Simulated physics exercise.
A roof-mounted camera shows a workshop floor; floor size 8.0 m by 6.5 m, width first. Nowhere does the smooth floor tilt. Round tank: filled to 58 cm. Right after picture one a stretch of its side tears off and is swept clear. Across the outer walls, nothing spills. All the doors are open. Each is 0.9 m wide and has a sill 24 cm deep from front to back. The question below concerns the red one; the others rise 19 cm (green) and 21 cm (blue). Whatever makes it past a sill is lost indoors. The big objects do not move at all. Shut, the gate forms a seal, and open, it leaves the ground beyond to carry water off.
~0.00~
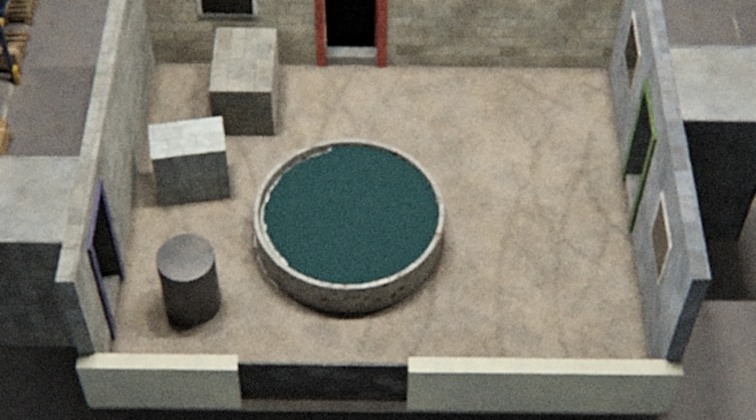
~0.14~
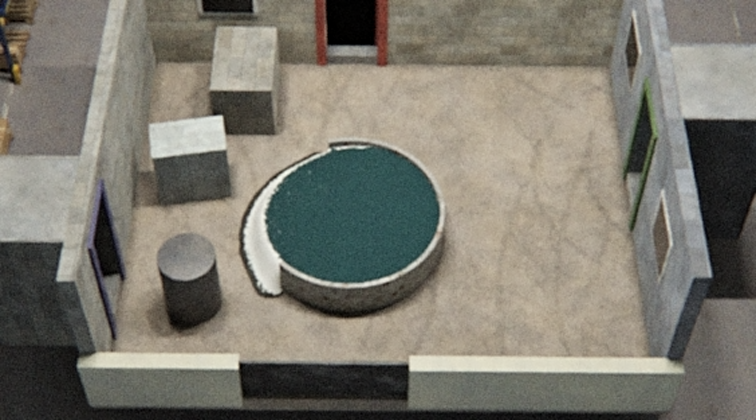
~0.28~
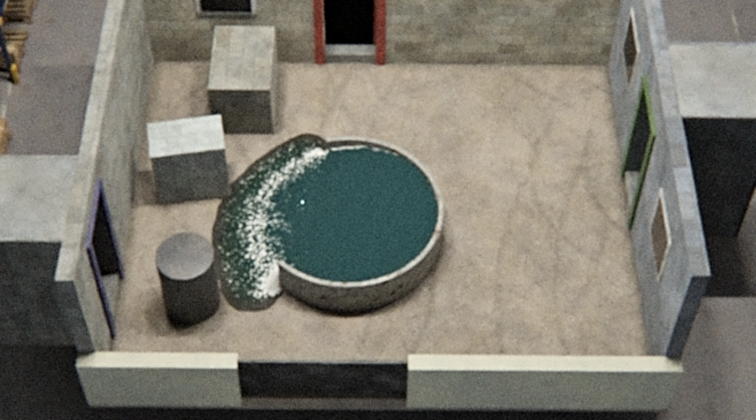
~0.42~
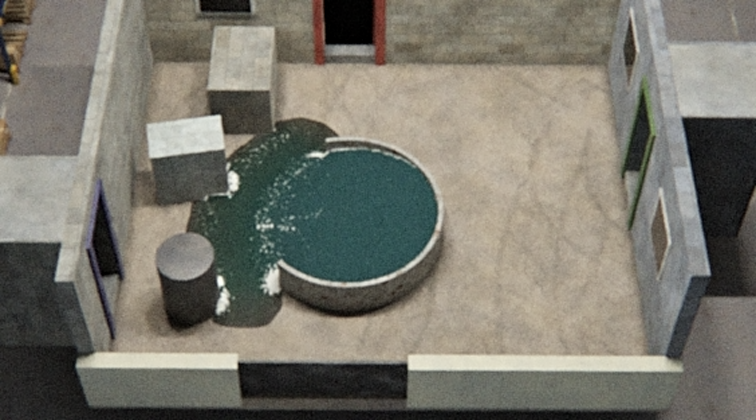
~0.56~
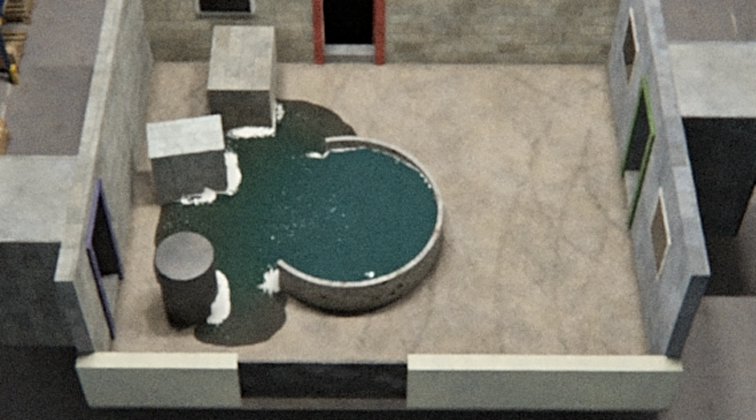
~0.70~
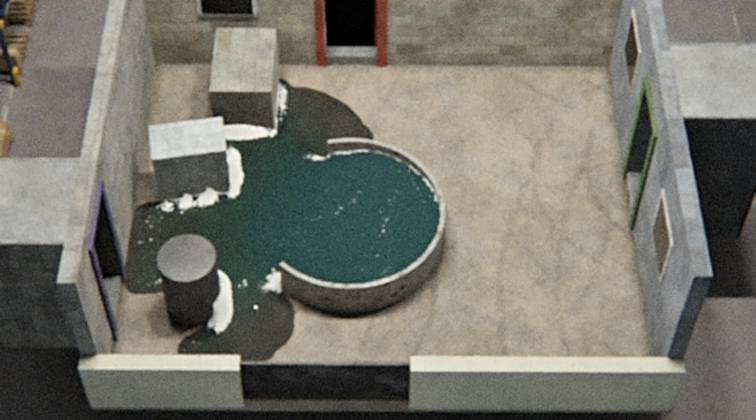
On a workshop floor enclosed by low walls, a round tank of dark green water stands whole and still. Its left side tears open and water surges out, foaming white, then spreads leftward around two blocks and a cylinder, fanning toward the back and front while the red door stays dry.
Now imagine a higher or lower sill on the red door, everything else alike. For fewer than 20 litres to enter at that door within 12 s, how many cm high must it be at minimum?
It must be roughly 8.5 cm high.
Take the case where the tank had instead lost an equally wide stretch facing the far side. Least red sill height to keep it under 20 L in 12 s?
With that break, close to 29 cm.
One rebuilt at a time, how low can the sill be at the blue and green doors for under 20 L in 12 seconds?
About 17 cm at blue and 10.0 cm at green.
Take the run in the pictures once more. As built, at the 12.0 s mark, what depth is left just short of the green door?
Depth: Near 9.0 cm.
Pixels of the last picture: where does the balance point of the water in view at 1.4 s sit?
I'd put it close to (297, 226).
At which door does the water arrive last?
That's the green door.
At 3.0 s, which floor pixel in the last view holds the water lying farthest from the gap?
Near (493, 66).
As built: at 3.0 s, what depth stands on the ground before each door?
In cm - green: 0, red: 12, blue: 21.
After 1.4 s water covers 25 % of the floor, deepest (44 cm) near (130, 236); 4 cm at the red door, 0 litres in over its 22 cm sill.
After 3.0 s water covers 45 % of the floor, deepest (39 cm) near (121, 384); 12 cm at the red door, 0 litres in over its 22 cm sill.
After 12.0 s water covers 100 % of the floor, deepest (14 cm) near (606, 67); 7 cm at the red door, 0 litres in over its 22 cm sill.
At the red door as built, the water arrived by 1.4 s and peaked near 16 cm at 4.4 s.
Run again over the same 12 s with other heights there, 36 litres in over 7 cm, 9 litres over 10 cm. The limit of 20 litres is kept from about 8.5 cm up.
